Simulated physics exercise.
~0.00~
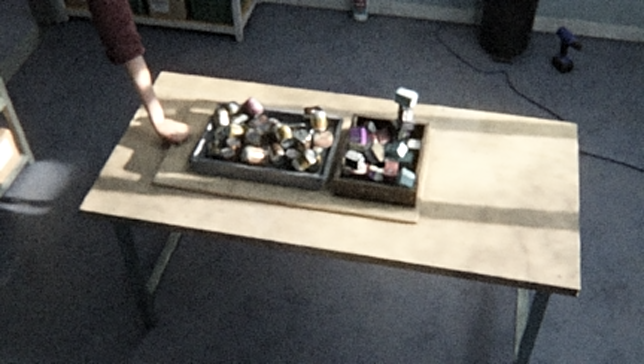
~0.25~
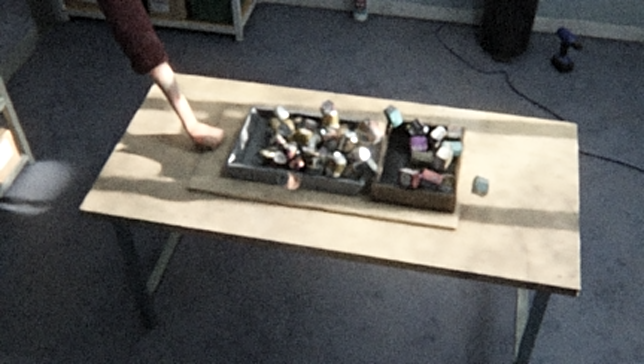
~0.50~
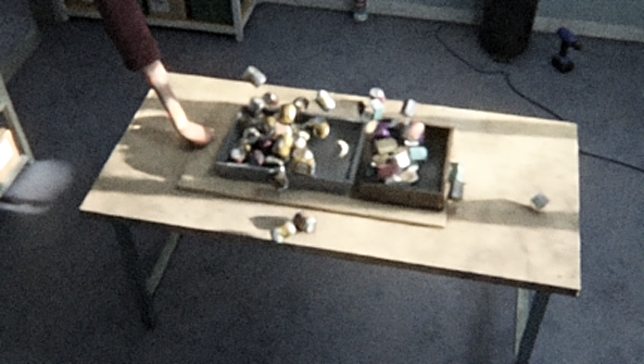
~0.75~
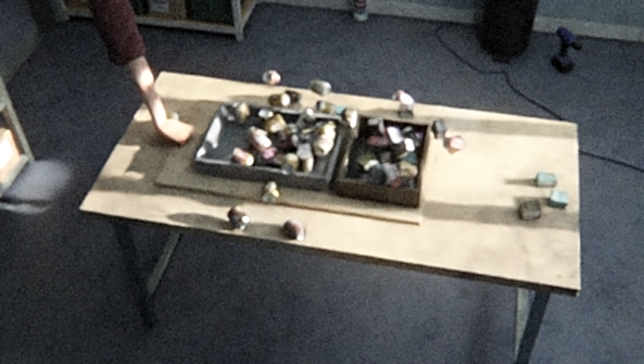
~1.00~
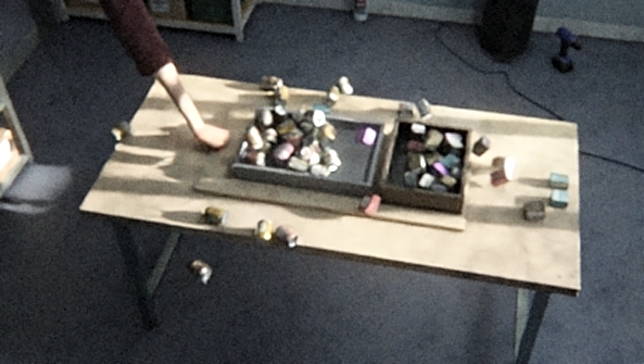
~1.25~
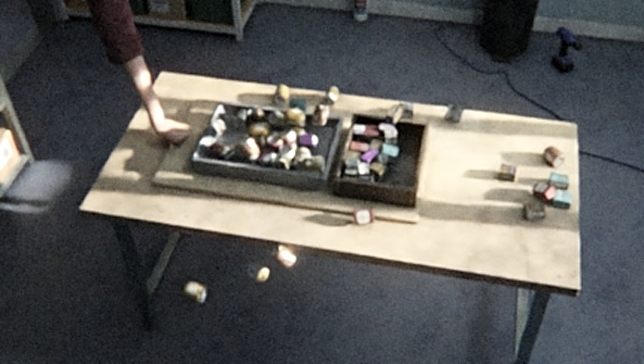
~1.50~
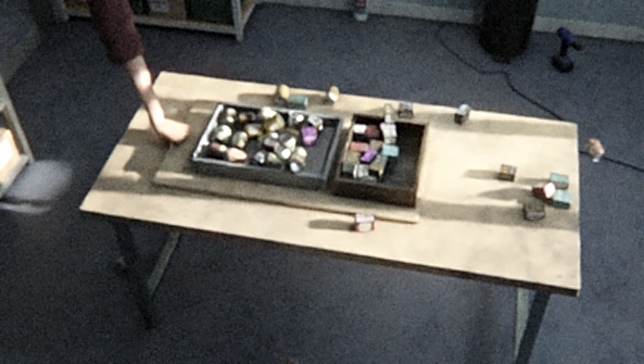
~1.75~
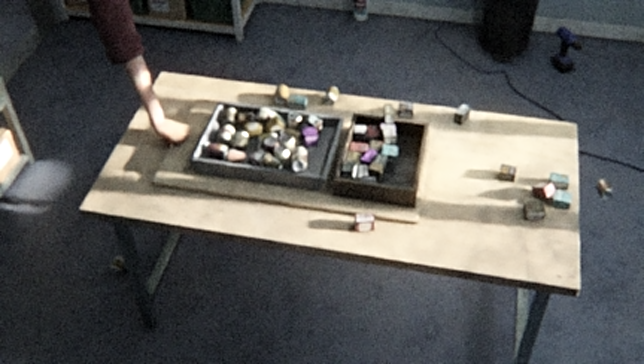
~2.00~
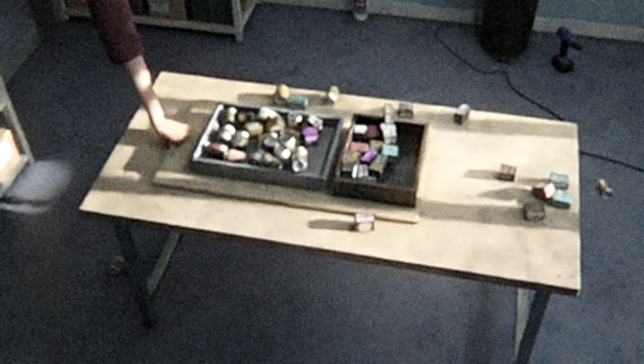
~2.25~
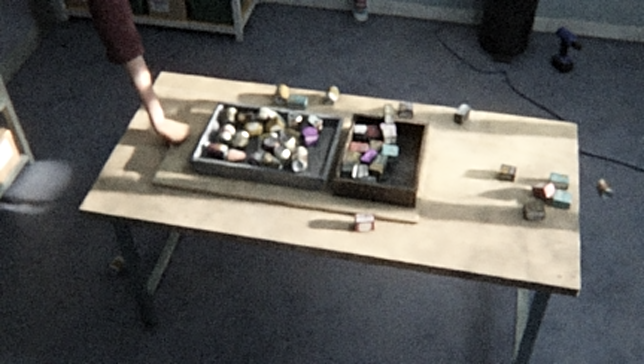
Two open boxes heaped with small pieces, a grey one on the left and a black one on the right, sit on a board atop a pale wooden table, seen from above in a dim, carpeted room. A dark-sleeved arm reaches in from the upper left, its hand on the table beside the grey box. The board slides right and back left repeatedly, and pieces jump out of both boxes. Some scatter across the tabletop, while others drop over the near and right edges. Finally the board rests back where it began, both boxes still partly full, with several pieces strewn around them.
